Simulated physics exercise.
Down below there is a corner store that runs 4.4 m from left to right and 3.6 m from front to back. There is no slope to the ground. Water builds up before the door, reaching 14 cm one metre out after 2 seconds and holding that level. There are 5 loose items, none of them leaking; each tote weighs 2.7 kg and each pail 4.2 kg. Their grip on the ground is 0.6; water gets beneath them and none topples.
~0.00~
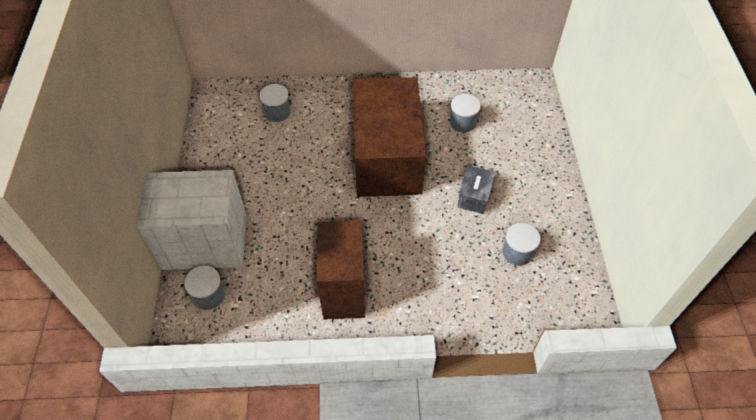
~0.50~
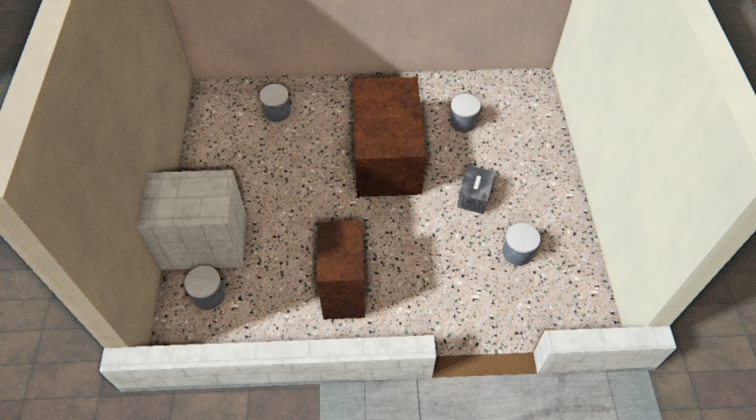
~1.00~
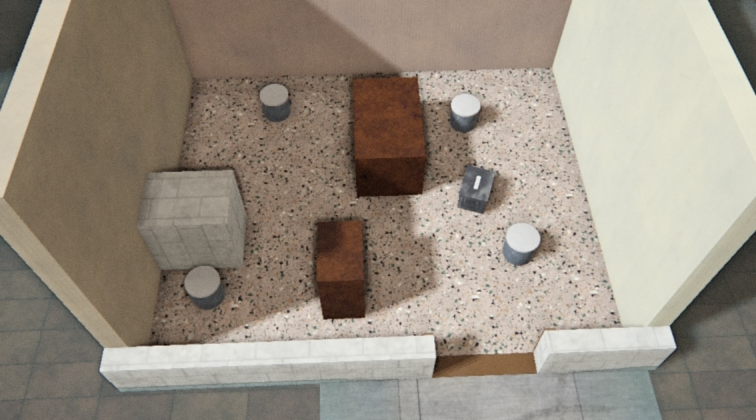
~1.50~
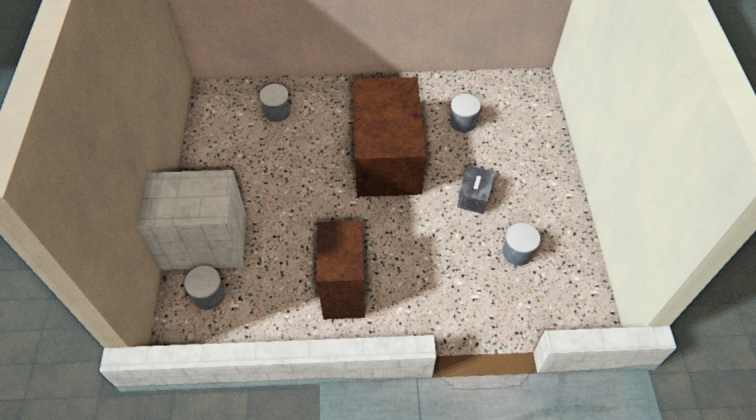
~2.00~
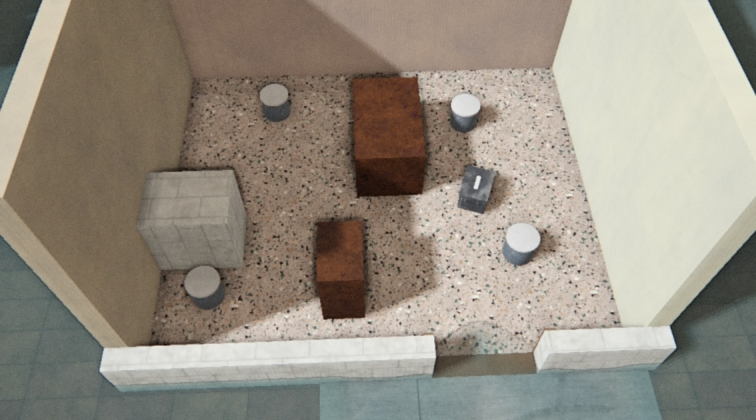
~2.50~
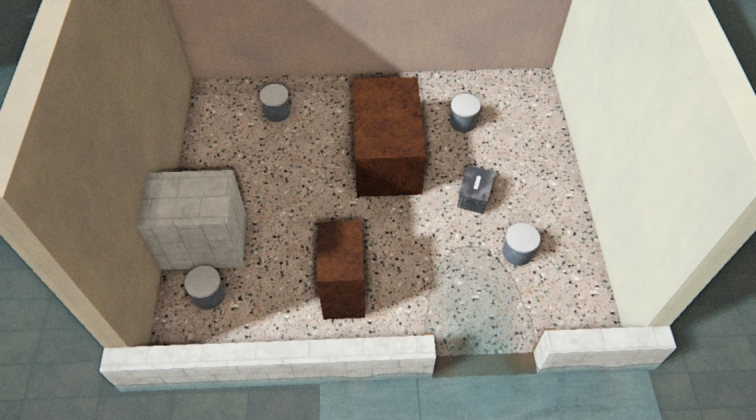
To begin with, an open-topped room with a speckled floor holds rusty brown blocks, a pale tiled block and small grey cylinders, with reddish paving outside. The paving then turns grey and bluish as water covers it, and finally a shallow patch spreads just inside the doorway, while every object stays still.
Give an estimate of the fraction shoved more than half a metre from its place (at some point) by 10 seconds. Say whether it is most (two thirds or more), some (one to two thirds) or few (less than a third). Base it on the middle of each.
Some.
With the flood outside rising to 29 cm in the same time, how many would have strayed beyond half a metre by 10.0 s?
With that change, 4 of them.
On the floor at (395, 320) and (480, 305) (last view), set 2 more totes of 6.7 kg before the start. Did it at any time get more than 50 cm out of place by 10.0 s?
First one stays within it, second one exceeds it.
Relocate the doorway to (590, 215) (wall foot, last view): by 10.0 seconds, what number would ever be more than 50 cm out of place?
Result: 2.
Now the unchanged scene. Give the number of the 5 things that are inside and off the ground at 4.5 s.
The count is 1.
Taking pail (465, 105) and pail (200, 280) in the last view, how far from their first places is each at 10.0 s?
Shifts: 80 cm / 0 cm.
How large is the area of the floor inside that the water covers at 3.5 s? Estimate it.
Wet area: Approx. 4.0 m2.
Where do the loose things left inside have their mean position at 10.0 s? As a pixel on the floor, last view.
Around (420, 145).
After 3.5 s 0 of 5 are over 50 cm from their spots; 0 afloat.
After 4.5 s 2 of 5 are over 50 cm from their spots; 1 afloat.
After 7.0 s 2 of 5 are over 50 cm from their spots; 1 afloat.
After 10.0 s 3 of 5 are over 50 cm from their spots, and 3 have been at some point; 3 afloat.
